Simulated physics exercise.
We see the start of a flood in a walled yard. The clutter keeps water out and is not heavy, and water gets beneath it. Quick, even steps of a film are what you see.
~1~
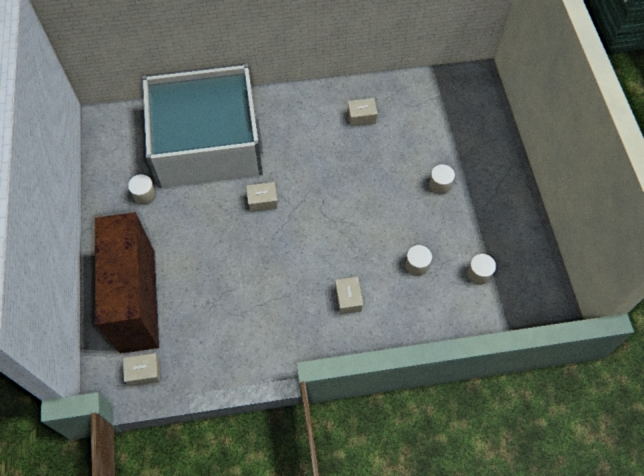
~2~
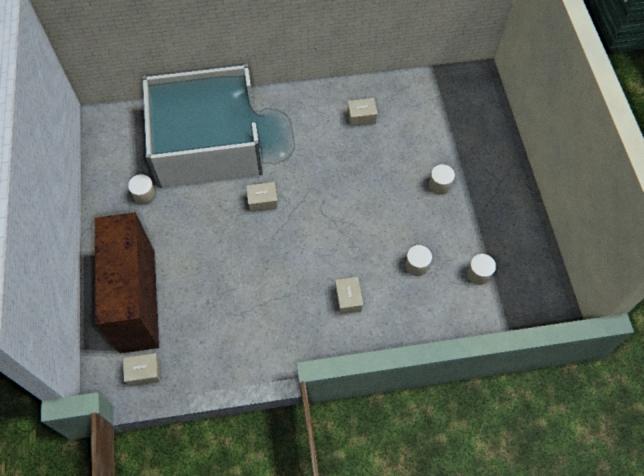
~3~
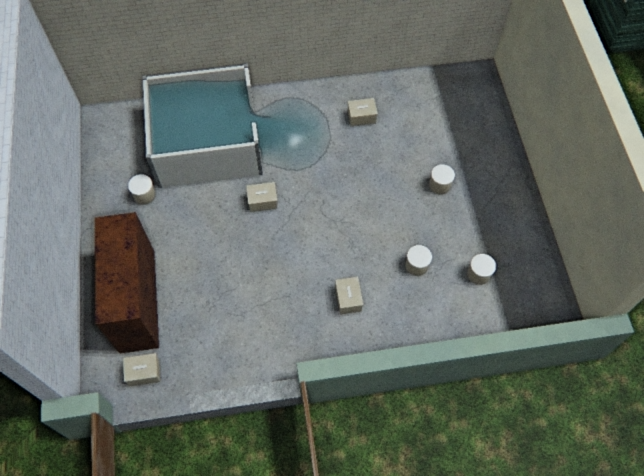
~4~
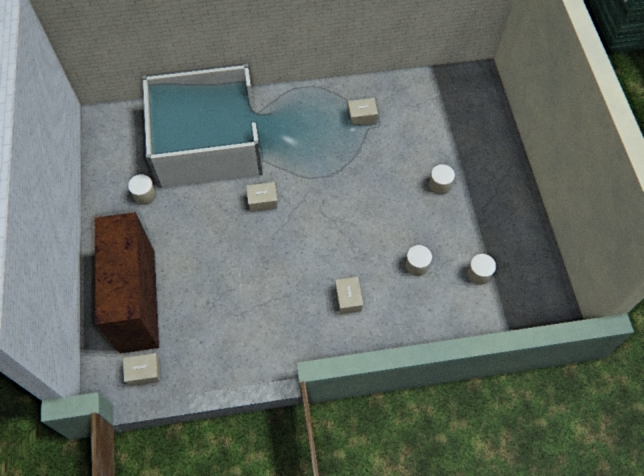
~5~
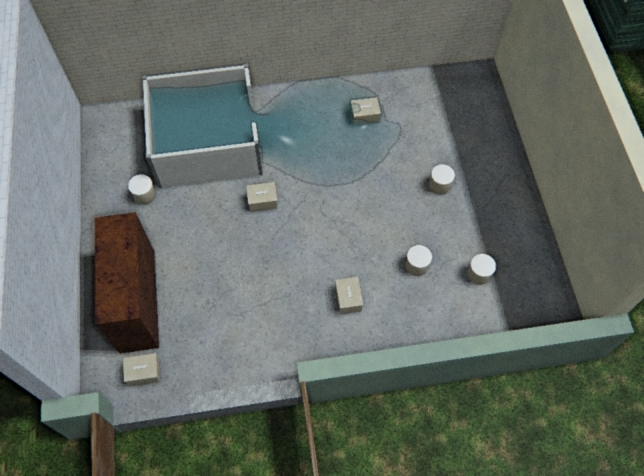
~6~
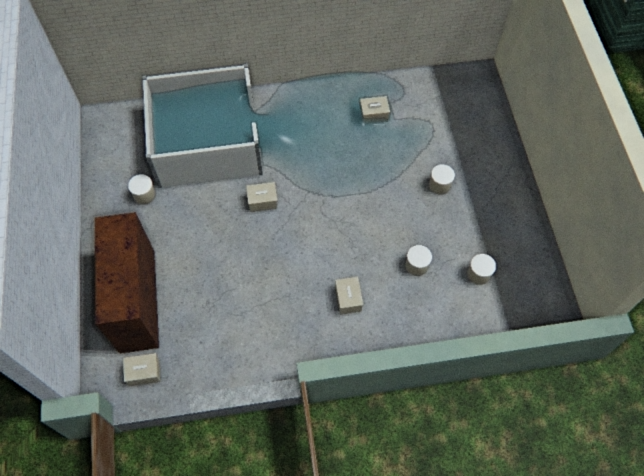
A raised tank of blue-green water opened on its right side, and water spread across the grey yard, surrounding a small tan box near the back and nudging it slightly to the right.
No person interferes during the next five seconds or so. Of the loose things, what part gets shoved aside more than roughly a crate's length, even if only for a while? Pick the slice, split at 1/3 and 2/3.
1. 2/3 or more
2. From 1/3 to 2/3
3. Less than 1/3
From 1/3 to 2/3.
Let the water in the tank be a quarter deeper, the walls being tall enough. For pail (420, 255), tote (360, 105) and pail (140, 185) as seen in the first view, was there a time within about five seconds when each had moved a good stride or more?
In the order you named them: Went past the threshold, went past the threshold, stayed within the threshold.
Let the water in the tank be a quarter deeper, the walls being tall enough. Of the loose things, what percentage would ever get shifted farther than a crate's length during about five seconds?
Roughly 50 per cent of them.
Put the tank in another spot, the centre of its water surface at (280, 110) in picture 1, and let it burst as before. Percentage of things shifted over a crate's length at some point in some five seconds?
Close to 40 in a hundred.
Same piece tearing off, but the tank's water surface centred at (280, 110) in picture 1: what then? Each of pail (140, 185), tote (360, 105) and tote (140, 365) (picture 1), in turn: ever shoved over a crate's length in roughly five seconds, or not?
Object by object: Below the mark, over the mark, below the mark.
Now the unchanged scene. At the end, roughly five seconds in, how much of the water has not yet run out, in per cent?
About 100 percent.
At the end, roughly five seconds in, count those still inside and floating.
The count is 3.
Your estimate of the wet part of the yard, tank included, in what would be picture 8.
Reading: About 30 %.
A moment on, 1 of 8 are well off their spots; 0 afloat.
Next, 2 of 8 are well off their spots; 1 afloat.
Later, 3 of 8 are well off their spots; 3 afloat.
In the end, 4 of 8 are well off their spots, and 4 have been at some point; 3 afloat.
